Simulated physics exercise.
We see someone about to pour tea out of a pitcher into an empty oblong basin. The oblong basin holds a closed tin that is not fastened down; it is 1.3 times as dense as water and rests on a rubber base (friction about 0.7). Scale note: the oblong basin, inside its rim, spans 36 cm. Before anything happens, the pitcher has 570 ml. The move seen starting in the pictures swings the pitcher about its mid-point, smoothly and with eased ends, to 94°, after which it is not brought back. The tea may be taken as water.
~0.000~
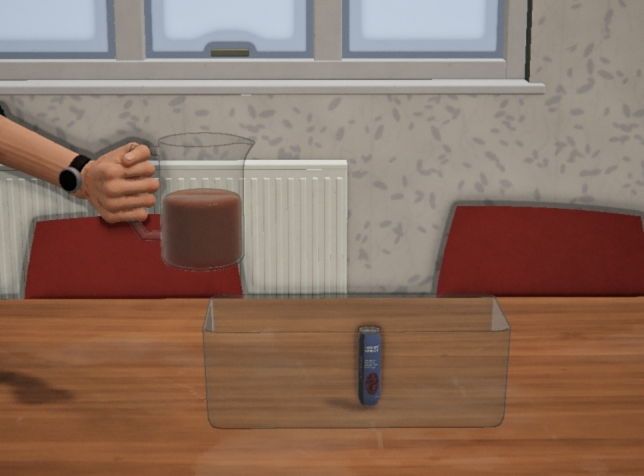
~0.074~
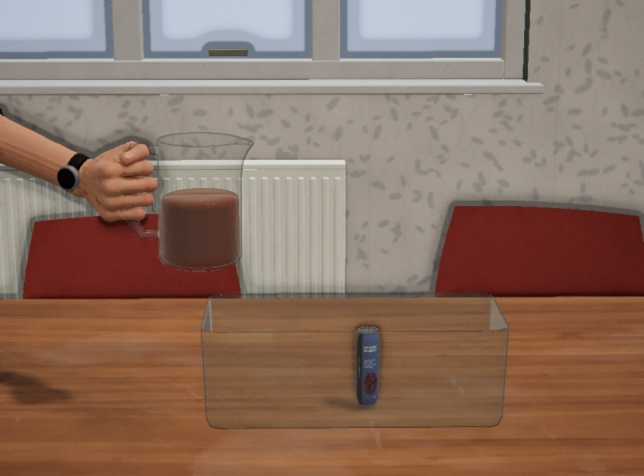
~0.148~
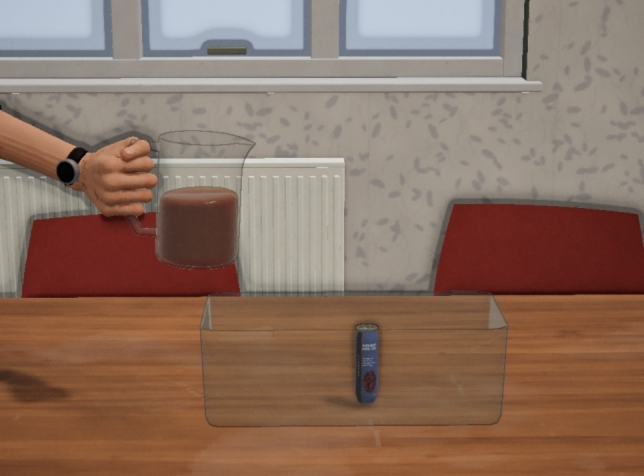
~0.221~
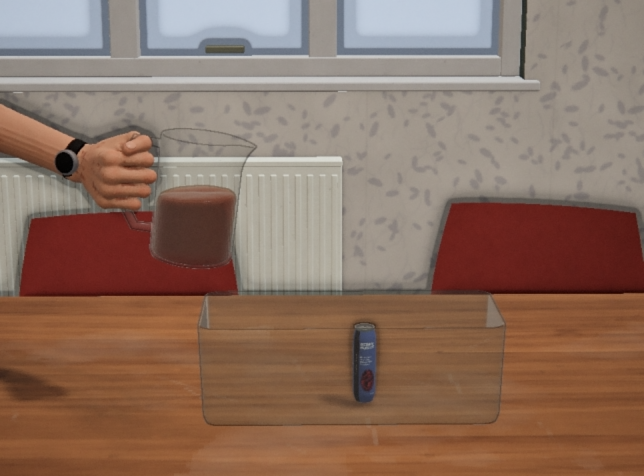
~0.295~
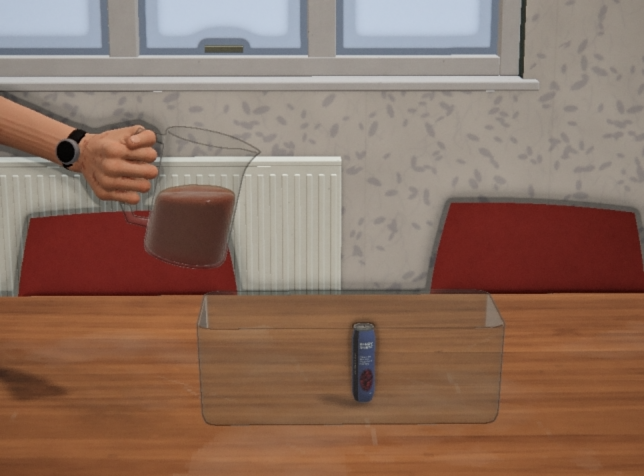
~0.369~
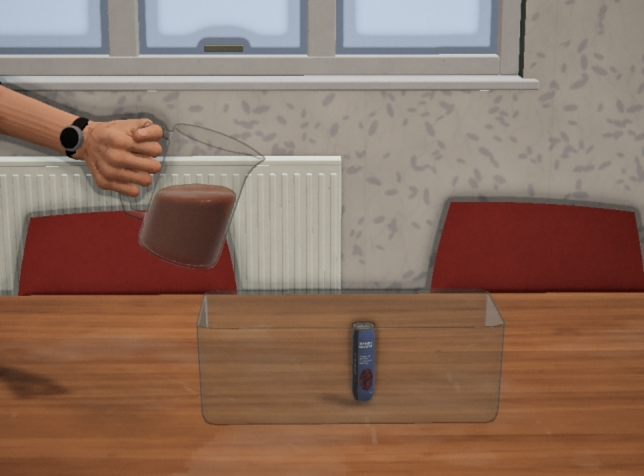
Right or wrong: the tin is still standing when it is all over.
Right, it is still standing.
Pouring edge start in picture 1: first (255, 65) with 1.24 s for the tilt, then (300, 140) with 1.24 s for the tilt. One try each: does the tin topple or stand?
First it tips over; then it stays on its base.
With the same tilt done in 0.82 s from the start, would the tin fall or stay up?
It stays steady, then.
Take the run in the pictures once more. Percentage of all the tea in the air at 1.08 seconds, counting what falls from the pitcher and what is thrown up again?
About 20 percent.
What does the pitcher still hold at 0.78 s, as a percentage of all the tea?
Roughly 100 percent.
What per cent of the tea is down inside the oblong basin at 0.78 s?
Fraction in basin: Approx. 0%.
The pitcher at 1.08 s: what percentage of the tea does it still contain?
I reckon near 64 per cent still sits there.
By 0.78 s the tilt is 66° and 99 per cent is still to pour; the tin stands where it began.
By 1.08 s the tilt is 90° and 64 per cent is still to pour; the tin stands where it began.
By 1.40 s the tilt is 94° and 23 per cent is still to pour; the tin stands where it began.
By 1.74 s the tilt is 94° and 7 per cent is still to pour; the tin stands where it began.
At rest the tin stands where it began.
